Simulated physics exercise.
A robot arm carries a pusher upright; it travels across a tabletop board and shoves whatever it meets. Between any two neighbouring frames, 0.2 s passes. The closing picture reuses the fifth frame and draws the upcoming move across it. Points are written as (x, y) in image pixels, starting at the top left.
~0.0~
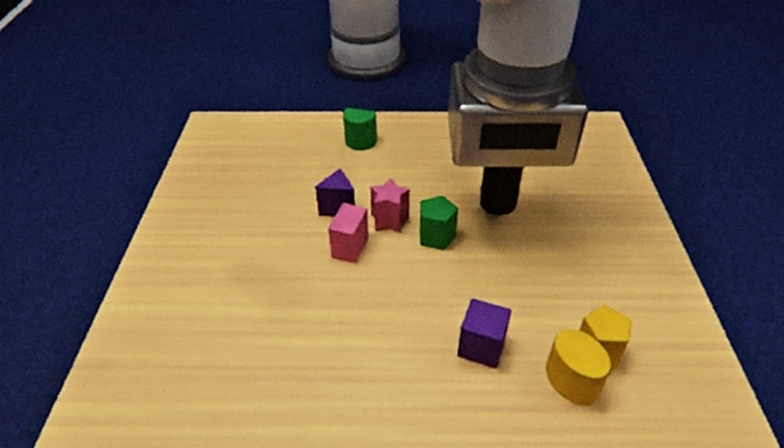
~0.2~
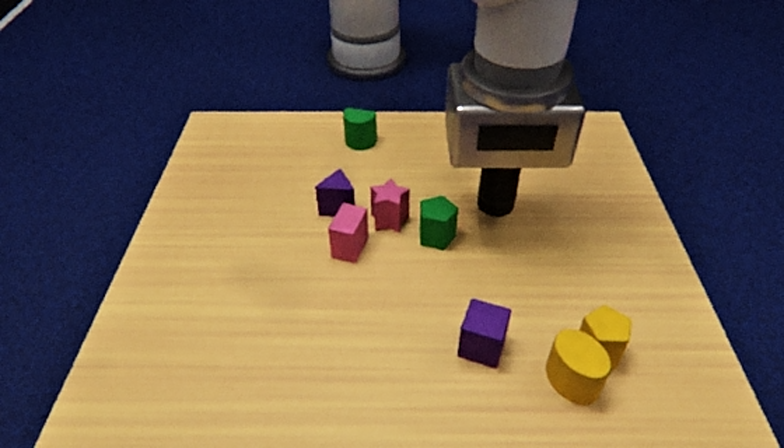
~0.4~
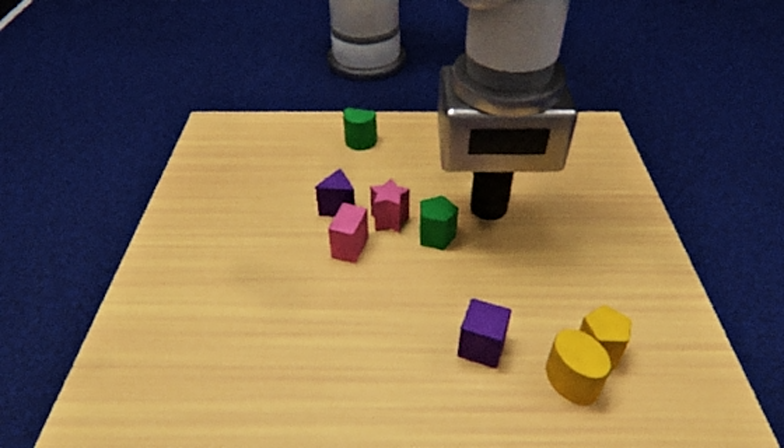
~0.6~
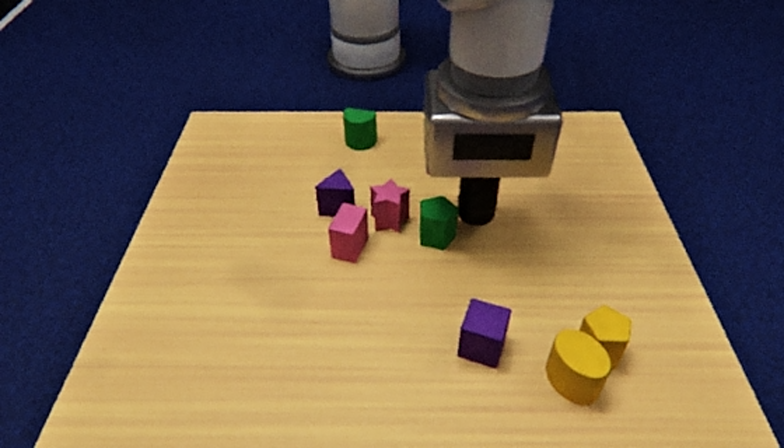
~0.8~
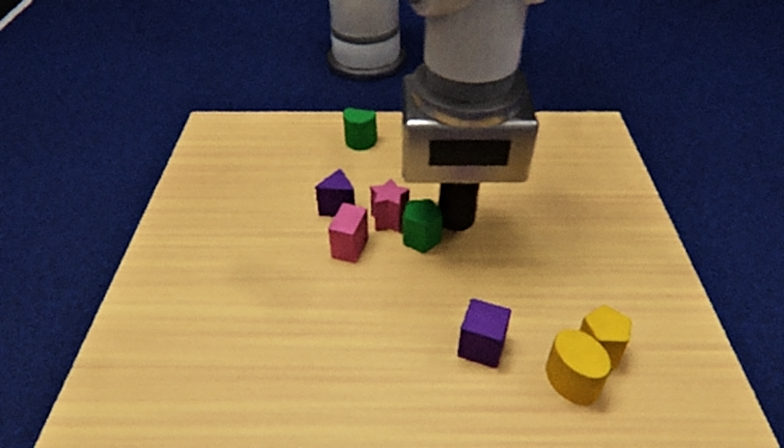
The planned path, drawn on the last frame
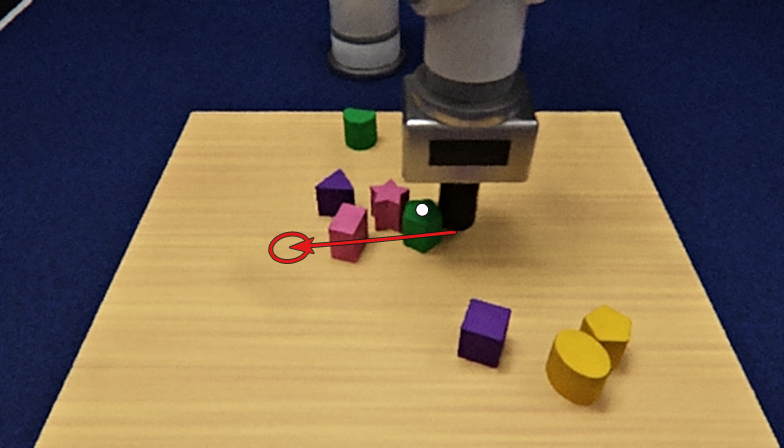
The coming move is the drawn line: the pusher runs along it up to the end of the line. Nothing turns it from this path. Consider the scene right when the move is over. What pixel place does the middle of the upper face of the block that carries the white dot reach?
It will likely be found at (248, 231).
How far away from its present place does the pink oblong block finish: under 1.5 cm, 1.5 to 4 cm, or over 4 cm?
Distance: More than 4 cm.
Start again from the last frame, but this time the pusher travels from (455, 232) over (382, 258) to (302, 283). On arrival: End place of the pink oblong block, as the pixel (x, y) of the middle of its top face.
Its top middle is near (292, 209).
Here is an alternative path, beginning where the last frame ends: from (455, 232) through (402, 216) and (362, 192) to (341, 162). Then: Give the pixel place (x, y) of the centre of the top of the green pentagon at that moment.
That would be at about pixel (394, 213).
Path on the board, straight from (455, 232) to (290, 247); the dot is on the green pentagon.
The first path, step by step. One third of the way, pusher (400, 225); pink oblong block (331, 220); pink star-shaped block (373, 190), turned 75° clockwise; green pentagon (364, 217).
Two thirds of the way, pusher (344, 230); purple three-sided block (332, 177), turned 15° anticlockwise; pink oblong block (273, 228); pink star-shaped block (361, 189); green pentagon (306, 224).
At the end, pusher (287, 234); purple three-sided block (332, 177), turned 15° anticlockwise; pink oblong block (214, 239), turned 20° anticlockwise; pink star-shaped block (361, 189), turned 145° clockwise; green pentagon (248, 231), turned 15° anticlockwise.
